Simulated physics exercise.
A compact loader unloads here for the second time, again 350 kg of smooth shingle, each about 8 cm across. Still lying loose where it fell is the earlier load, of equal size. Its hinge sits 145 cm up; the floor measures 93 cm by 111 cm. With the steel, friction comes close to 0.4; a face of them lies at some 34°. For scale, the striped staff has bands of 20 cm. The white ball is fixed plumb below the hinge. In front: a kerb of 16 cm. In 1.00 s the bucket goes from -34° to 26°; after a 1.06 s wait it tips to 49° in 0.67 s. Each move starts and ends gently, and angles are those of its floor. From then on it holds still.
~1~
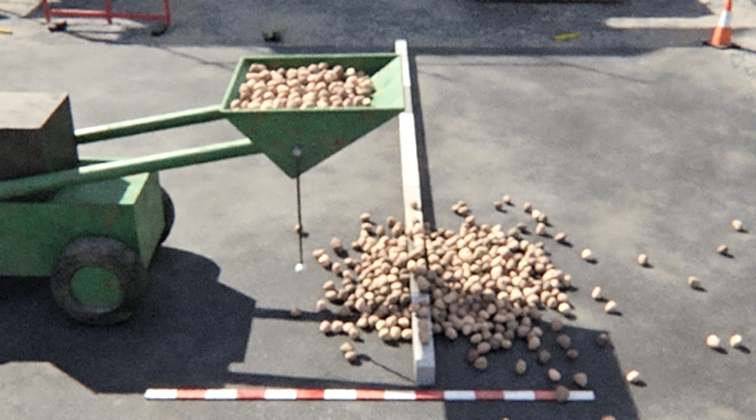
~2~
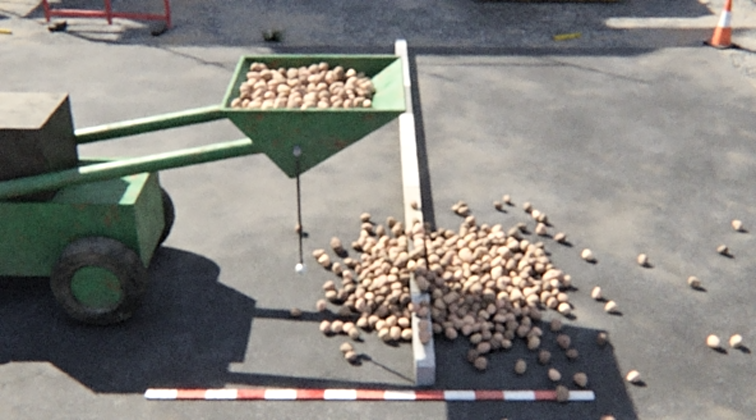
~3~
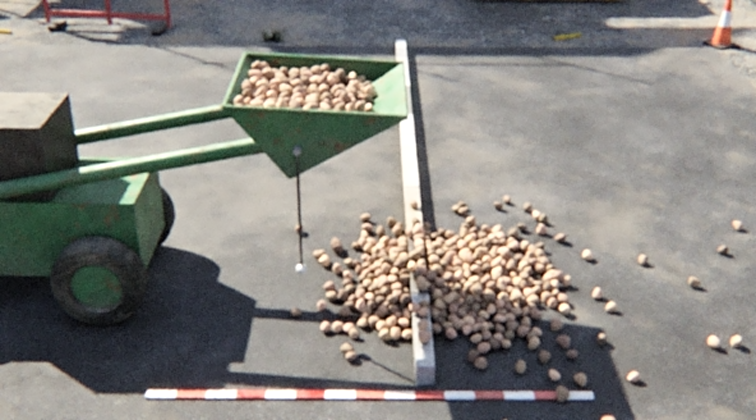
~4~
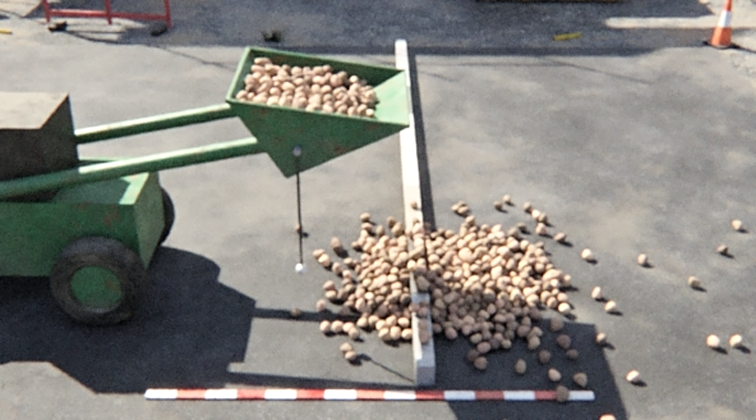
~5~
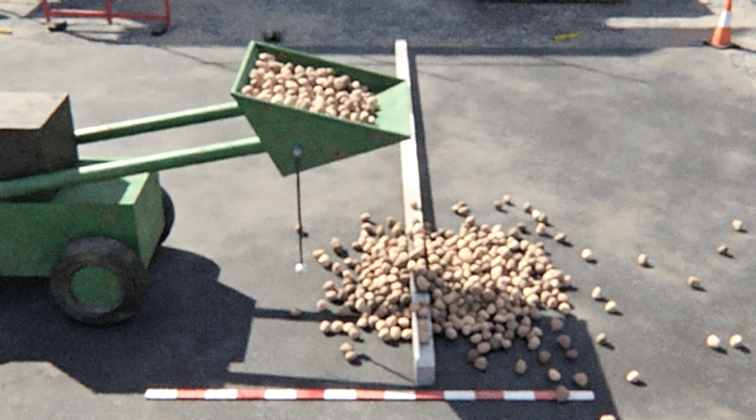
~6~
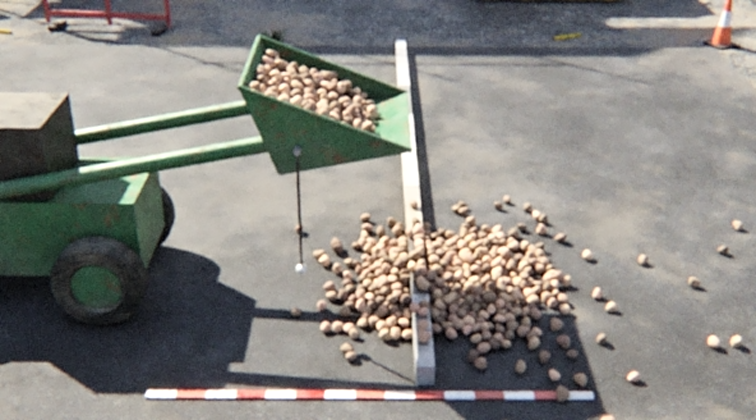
A green loader slowly tilts its bucket of stones down toward the right above a scattered pile.
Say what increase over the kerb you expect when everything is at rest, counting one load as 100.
Some 95 per cent is added.
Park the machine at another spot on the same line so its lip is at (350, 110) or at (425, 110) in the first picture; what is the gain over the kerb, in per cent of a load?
I'd guess close to 35 per cent first and close to 100 per cent second.
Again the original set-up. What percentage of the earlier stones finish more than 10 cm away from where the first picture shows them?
20 per cent.
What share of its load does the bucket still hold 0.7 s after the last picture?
Held: Around 90 % of the load.
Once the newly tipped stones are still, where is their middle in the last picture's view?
Their middle rests near (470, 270).
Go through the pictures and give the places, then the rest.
Lip at (405, 109), floor tilted -34°, highest stones at (305, 79). The earlier load is highest near (417, 268), 21 cm above ground level, 33 % on this side of the kerb, 67 % over the kerb, in the first frame.
Lip at (406, 111), floor tilted -33°, highest stones at (297, 78), in the second frame.
The bucket is at -29°, its lip at (408, 117); the top of the load is at (289, 76), in the third frame.
The bucket is at -24°, its lip at (410, 126); the top of the load is at (277, 75), in the fourth frame.
Lip at (412, 138), floor tilted -18°, highest stones at (269, 70), in the fifth frame.
Lip at (412, 151), floor tilted -11°, highest stones at (271, 65), in the sixth frame.
Then, 0.3 s after the last picture the floor is at 17°; in per cent of one load, 100 in the bucket, 33 on this side of the kerb, 67 over the kerb; the foremost stones are at (681, 280).
Then, 0.7 s after the last picture the floor is at 26°; in per cent of one load, 90 in the bucket, 43 on this side of the kerb, 67 over the kerb; the foremost stones are at (681, 280).
Then, 2.8 s after the last picture the floor is at 49°; in per cent of one load, 0 in the bucket, 38 on this side of the kerb, 162 over the kerb; the foremost stones are at (697, 288).
Then, 5.4 s after the last picture the floor is at 49°; in per cent of one load, 0 in the bucket, 38 on this side of the kerb, 162 over the kerb; the foremost stones are at (697, 288). Net gain over the kerb, 95.
